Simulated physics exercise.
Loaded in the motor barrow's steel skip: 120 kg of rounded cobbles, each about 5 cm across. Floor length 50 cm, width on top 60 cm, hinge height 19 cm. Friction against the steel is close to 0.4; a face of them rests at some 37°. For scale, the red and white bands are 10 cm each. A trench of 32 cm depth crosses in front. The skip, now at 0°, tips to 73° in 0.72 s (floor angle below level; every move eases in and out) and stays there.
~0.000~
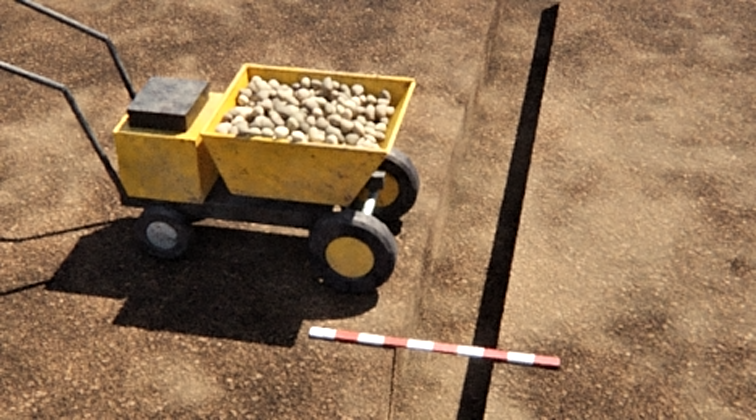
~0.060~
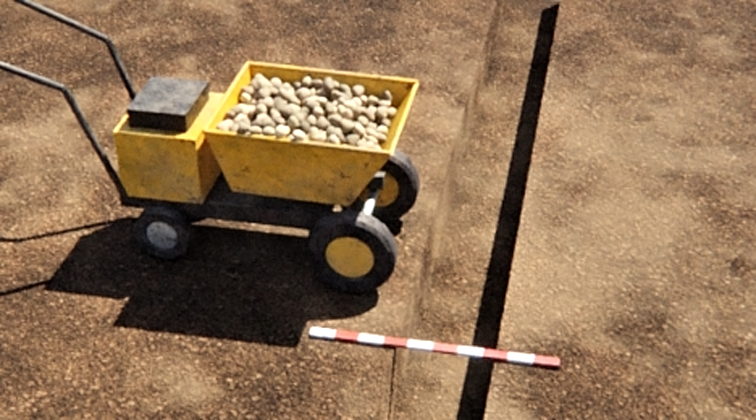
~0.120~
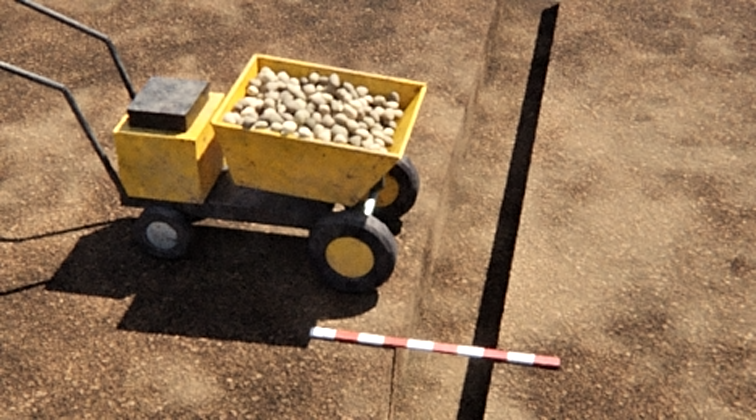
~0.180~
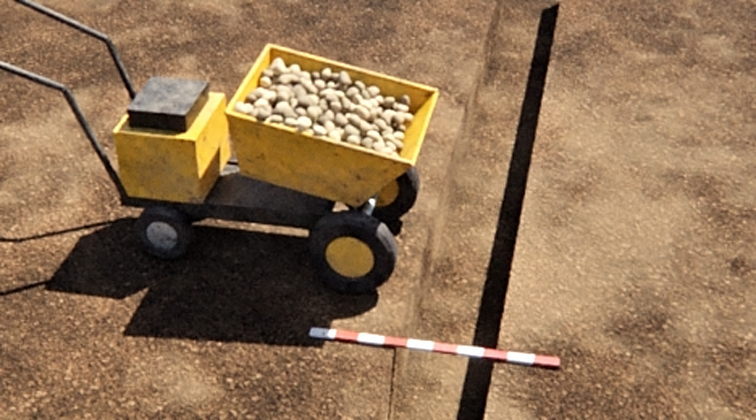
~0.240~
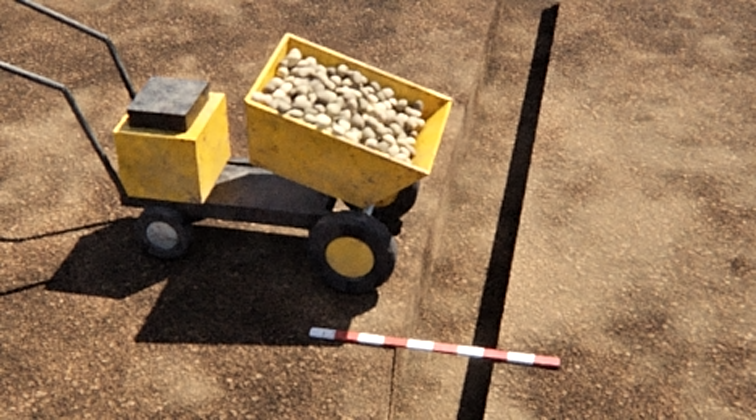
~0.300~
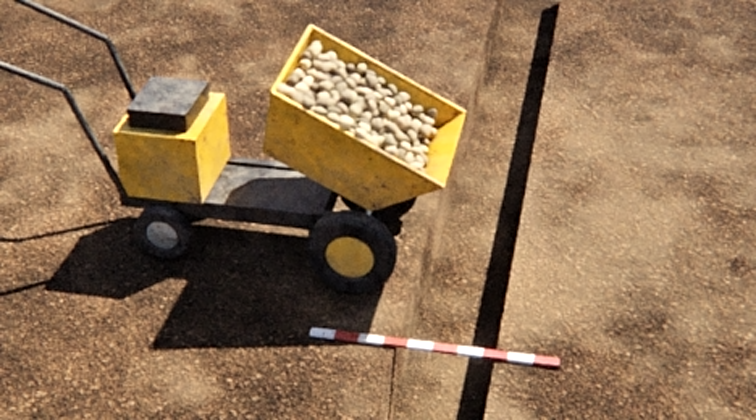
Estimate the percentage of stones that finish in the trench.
About 38 per cent.
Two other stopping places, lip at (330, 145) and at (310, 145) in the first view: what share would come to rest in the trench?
Near 85 per cent from the first place, 95 from the second.
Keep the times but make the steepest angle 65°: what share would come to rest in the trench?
In that case some 25 per cent.
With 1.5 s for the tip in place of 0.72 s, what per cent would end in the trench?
Then about 50 per cent.
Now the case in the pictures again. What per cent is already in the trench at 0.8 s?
Some 5 per cent.
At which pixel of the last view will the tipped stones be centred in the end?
Their middle is at about (542, 270).
After 0.5 s the floor is at 62°; 100 % in the skip; the foremost stones are at (480, 208).
After 0.8 s the floor is at 73°; 66 % in the skip, 3 % in the trench, 31 % past the trench; the foremost stones are at (593, 282).
After 1.2 s the floor is at 73°; 29 % in the skip, 9 % in the trench, 62 % past the trench; the foremost stones are past the picture's edge.
After 3.1 s the floor is at 73°; 0 % in the skip, 38 % in the trench, 62 % past the trench; the foremost stones are past the picture's edge.
